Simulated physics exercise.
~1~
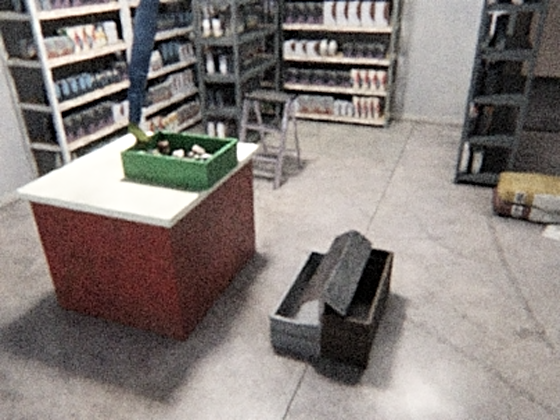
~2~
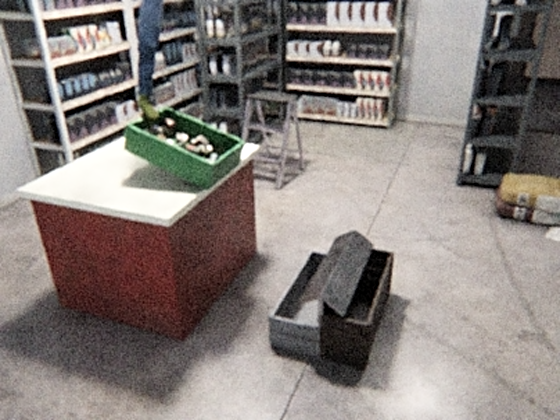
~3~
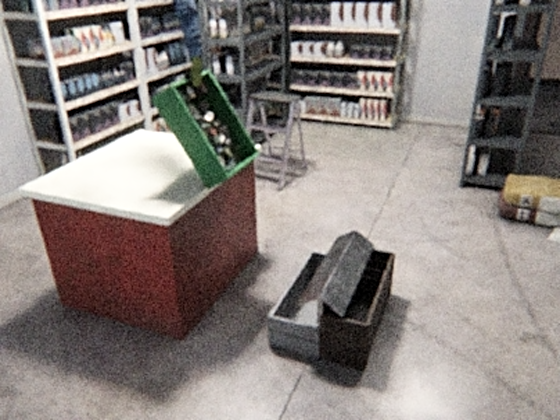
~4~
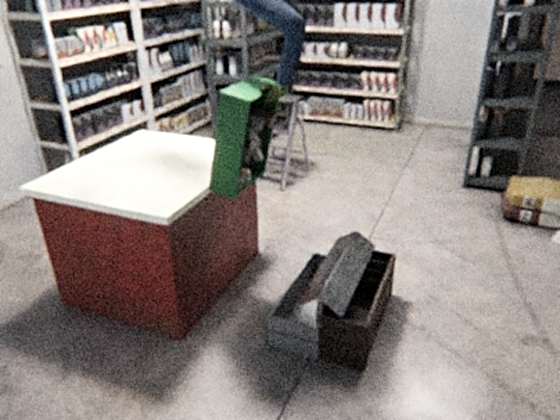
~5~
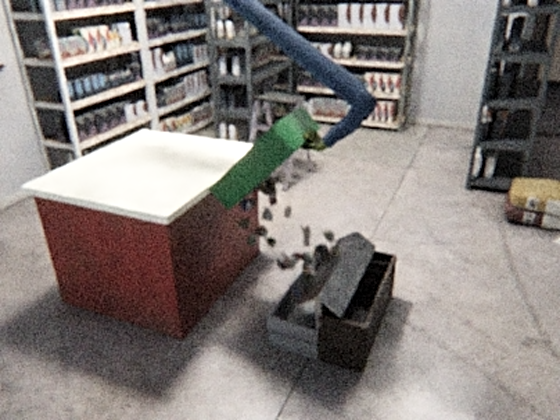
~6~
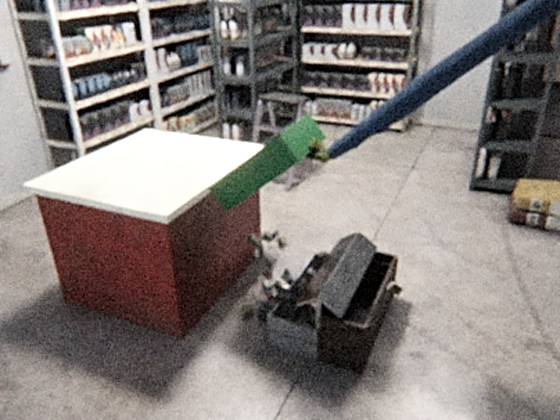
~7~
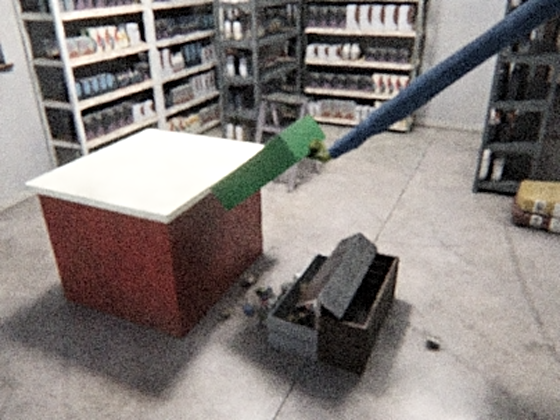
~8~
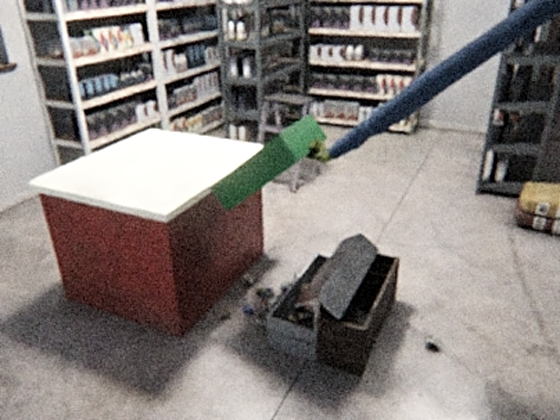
In a storeroom lined with stocked shelves, a blue arm tipped a green box of small pieces off the edge of a white-topped red bench, spilling them toward two open containers below; some landed in the nearer grey one, while many scattered across the floor.
